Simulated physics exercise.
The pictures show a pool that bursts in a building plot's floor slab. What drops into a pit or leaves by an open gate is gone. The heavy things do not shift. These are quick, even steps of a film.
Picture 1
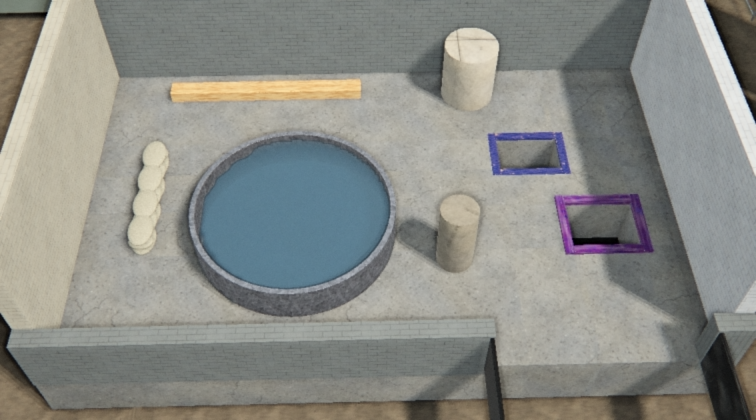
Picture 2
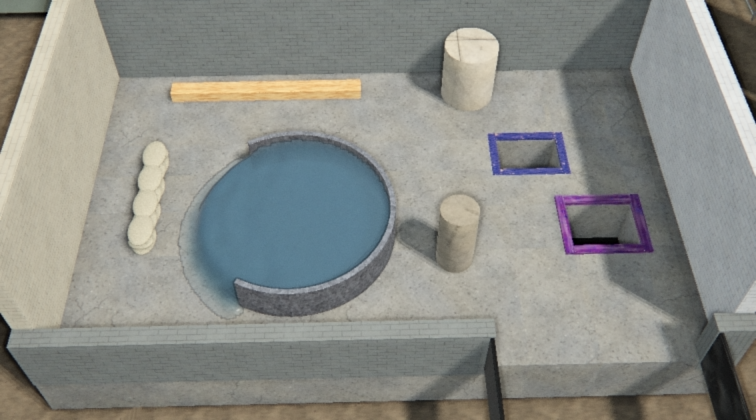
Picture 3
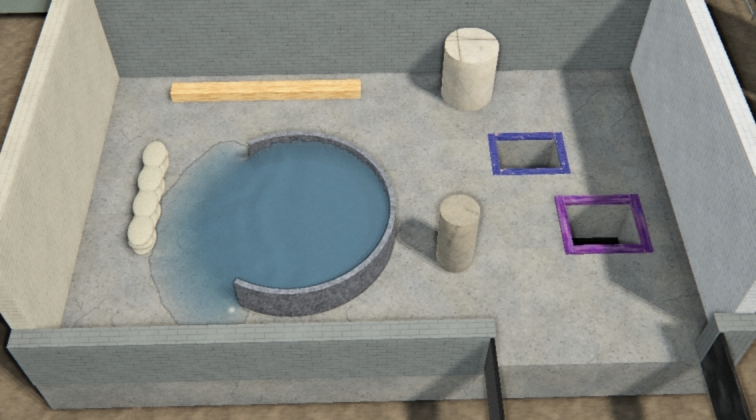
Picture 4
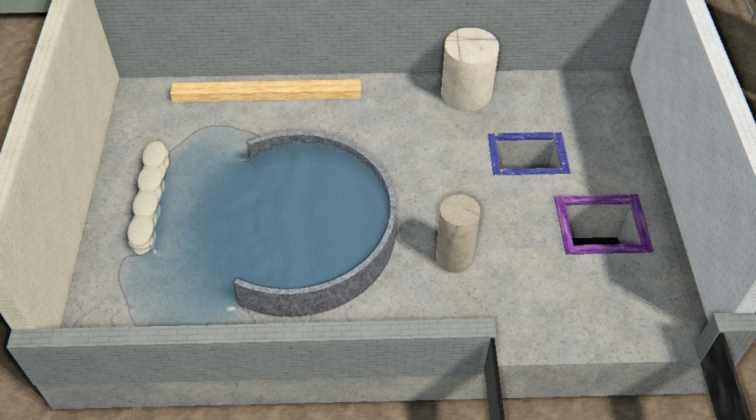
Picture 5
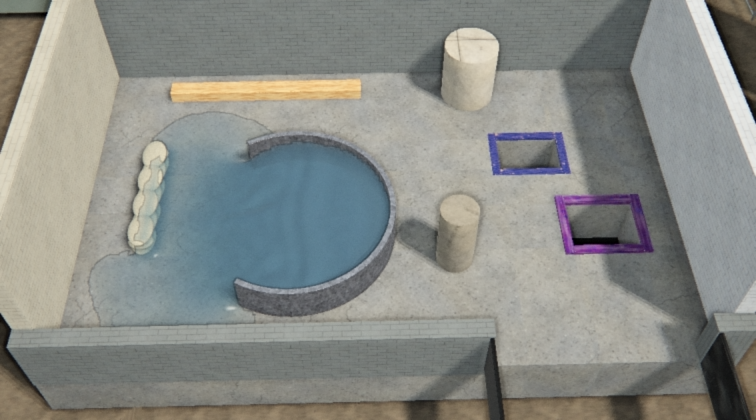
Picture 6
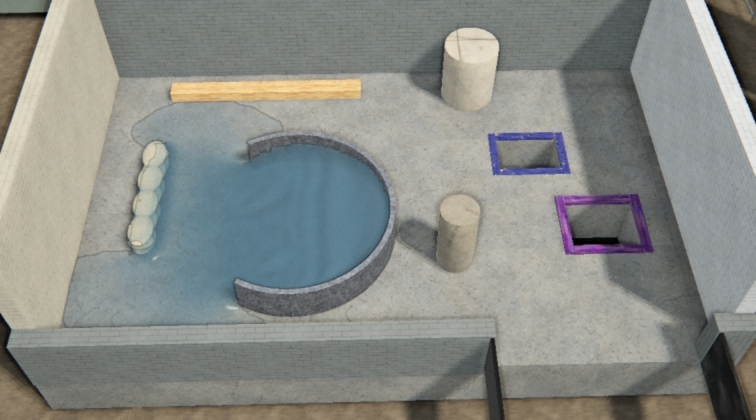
We see a round tank of still water on a walled concrete floor lose its left side, and water pours out leftward, reaching a row of pale round posts and spreading around them toward the wooden beam.
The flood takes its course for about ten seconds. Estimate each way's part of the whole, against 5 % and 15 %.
One by one: The gate takes not even 5 %; the blue pit takes from 5 to 15 %; the purple pit takes not even 5 %.
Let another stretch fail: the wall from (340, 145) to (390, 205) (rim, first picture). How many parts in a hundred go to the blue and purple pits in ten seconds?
Per cent: Blue 30, purple 8.
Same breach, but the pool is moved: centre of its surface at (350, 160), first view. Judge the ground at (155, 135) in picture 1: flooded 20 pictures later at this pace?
At that place: Awash.
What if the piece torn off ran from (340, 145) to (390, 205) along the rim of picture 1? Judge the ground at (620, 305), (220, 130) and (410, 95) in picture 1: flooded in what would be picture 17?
In that order: Not flooded, no water, under water.
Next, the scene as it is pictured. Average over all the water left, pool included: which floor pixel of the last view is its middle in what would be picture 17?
Roughly at (212, 230).
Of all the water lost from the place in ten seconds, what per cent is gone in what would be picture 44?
I make it 15 per cent.
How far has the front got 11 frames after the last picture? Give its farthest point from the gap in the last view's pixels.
I would point to (119, 85).
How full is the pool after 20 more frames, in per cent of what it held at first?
About 28 per cent.
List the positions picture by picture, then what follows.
The first picture shows still water in the round tank at (293, 210).
In the second picture, the front is at (237, 312), out from the gap at (200, 227).
In the third picture, water pours out at (200, 228) and has run to a hidden place.
In the fourth picture, water pours out at (201, 229) and has run to a hidden place.
In the fifth picture, the front is at (204, 119), out from the gap at (201, 229).
In the sixth picture, water pours out at (201, 229) and has run to (179, 108).
A moment on, water covers 25 % of the floor; the gate 0 %, the blue pit 0 %, the purple pit 0 %.
Next, water covers 30 % of the floor; the gate 0 %, the blue pit 0 %, the purple pit 0 %.
Then, water covers 45 % of the floor; the gate 0 %, the blue pit 0 %, the purple pit 0 %.
Later, water covers 75 % of the floor; the gate 0 %, the blue pit 2 %, the purple pit 0 %.
In the end, water covers 90 % of the floor; the gate 3 %, the blue pit 9 %, the purple pit 1 %.
